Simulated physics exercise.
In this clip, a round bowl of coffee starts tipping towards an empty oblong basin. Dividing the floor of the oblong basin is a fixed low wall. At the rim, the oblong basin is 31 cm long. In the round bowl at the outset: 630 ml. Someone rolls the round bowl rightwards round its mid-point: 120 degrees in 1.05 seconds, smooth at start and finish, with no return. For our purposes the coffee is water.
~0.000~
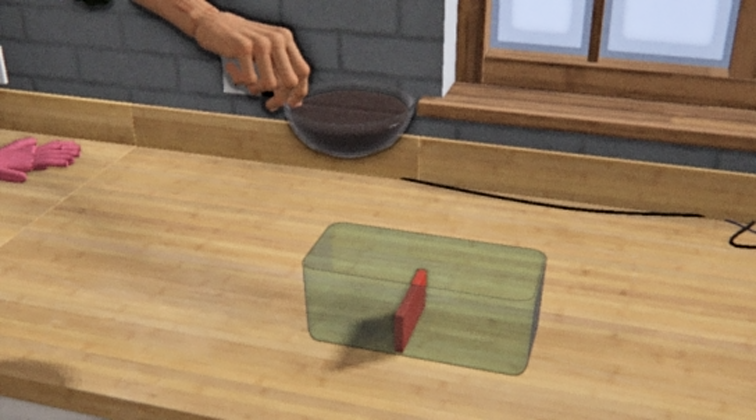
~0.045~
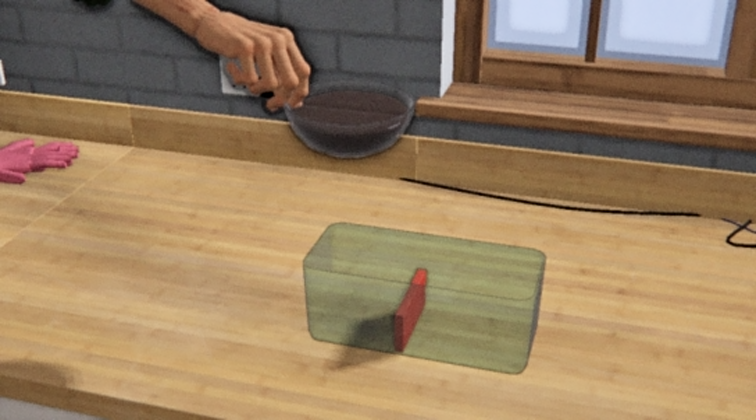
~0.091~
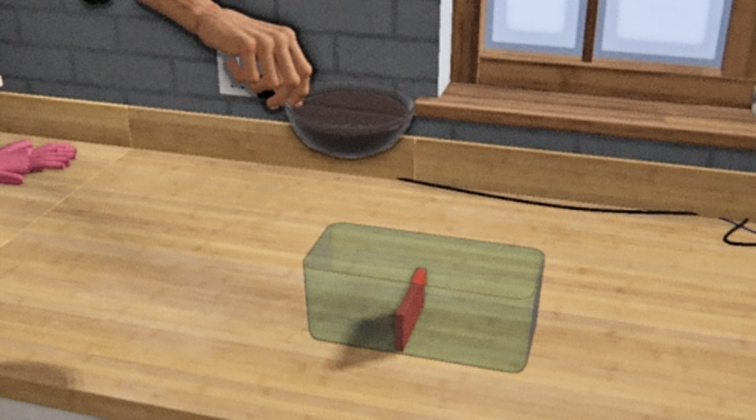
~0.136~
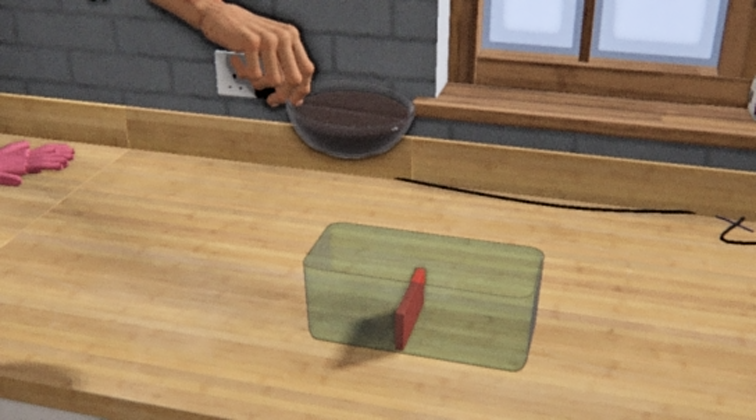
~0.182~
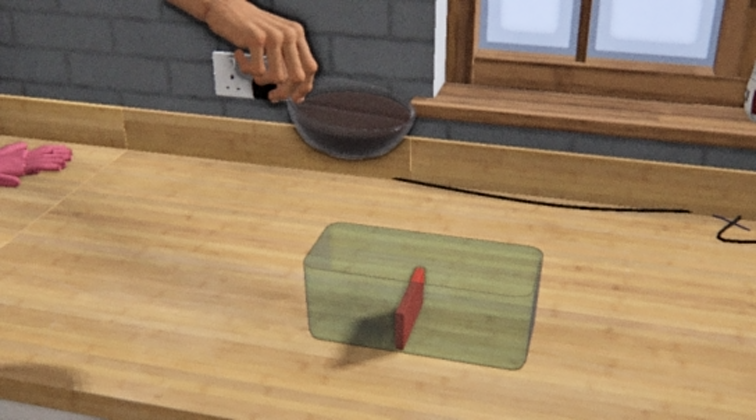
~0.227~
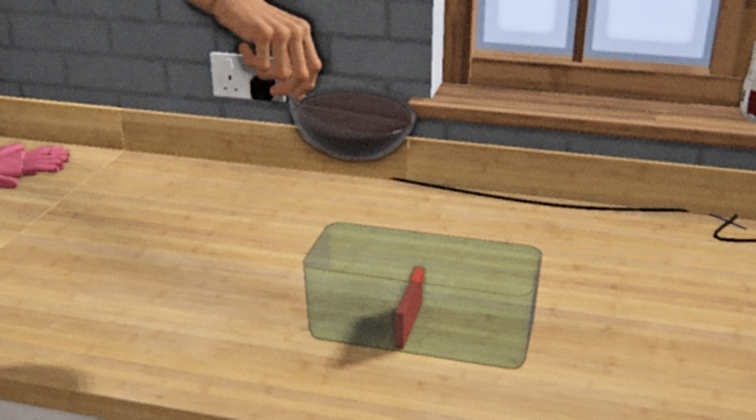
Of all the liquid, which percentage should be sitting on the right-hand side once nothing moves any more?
Around 87 per cent should be sitting there.
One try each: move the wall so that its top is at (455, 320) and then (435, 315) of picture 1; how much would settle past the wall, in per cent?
Try 1: 40 %; try 2: 65 %.
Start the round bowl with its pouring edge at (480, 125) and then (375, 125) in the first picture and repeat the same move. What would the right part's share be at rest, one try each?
85 per cent first, 55 per cent second.
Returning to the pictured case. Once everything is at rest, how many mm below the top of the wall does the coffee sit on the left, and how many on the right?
Left side: Around 56 mm. Right side: Around 34 mm.
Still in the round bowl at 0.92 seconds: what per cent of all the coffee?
Around 0 in a hundred is still there.
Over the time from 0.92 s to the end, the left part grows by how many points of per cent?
About 0 per cent.
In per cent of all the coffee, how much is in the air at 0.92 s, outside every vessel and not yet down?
Around 2 percent of the liquid.
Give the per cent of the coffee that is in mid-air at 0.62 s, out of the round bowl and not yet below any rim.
Some 52 per cent, I reckon.
By 0.62 s the tilt is 78° and 18 per cent is still to pour, 0 is left of the wall and 30 right of it.
By 0.92 s the tilt is 115° and 0 per cent is still to pour, 11 is left of the wall and 86 right of it.
By 1.22 s the tilt is 120° and 0 per cent is still to pour, 12 is left of the wall and 87 right of it.
By 1.55 s the tilt is 120° and 0 per cent is still to pour, 12 is left of the wall and 87 right of it.
At rest 12 per cent lies left of the wall, 87 right of it and 2 outside.
